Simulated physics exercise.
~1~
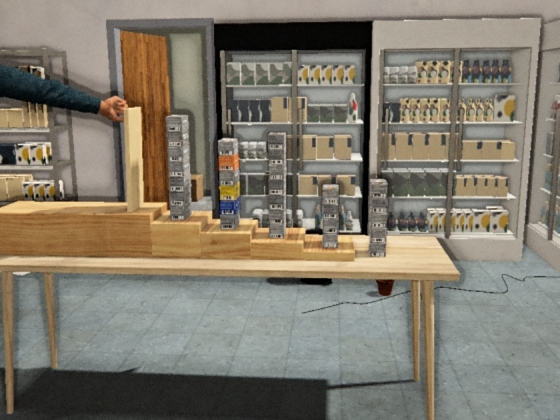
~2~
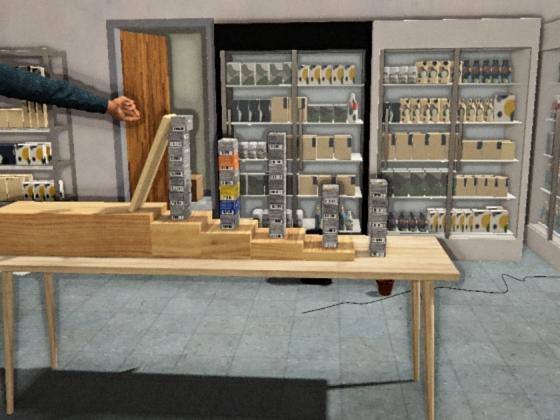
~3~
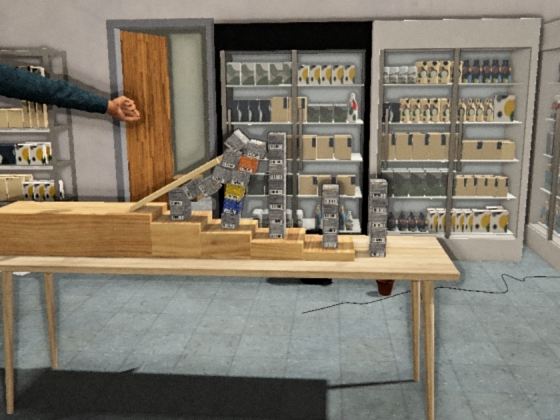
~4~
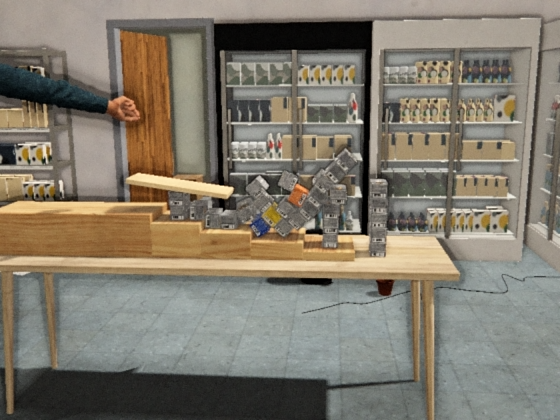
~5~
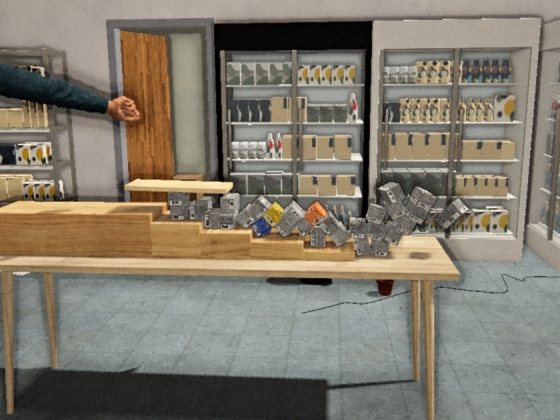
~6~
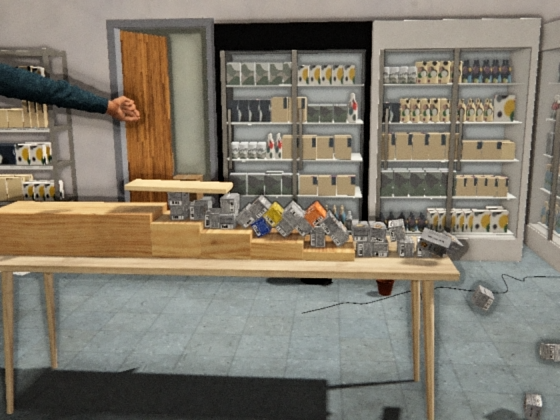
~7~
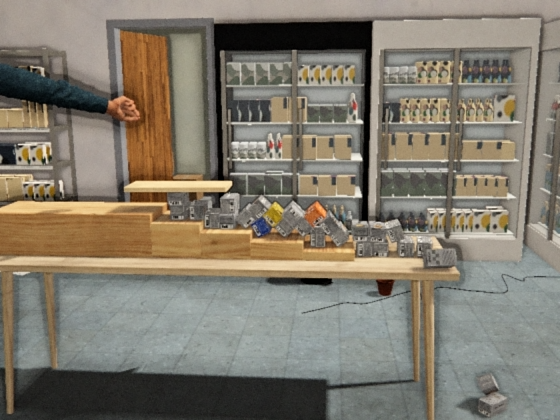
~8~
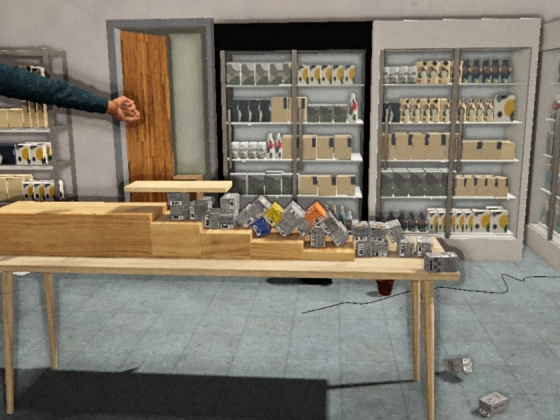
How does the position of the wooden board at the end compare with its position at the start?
At the start the board stands upright on its end to the left of the columns, and at the end it lies flat on its side at the top of the steps.
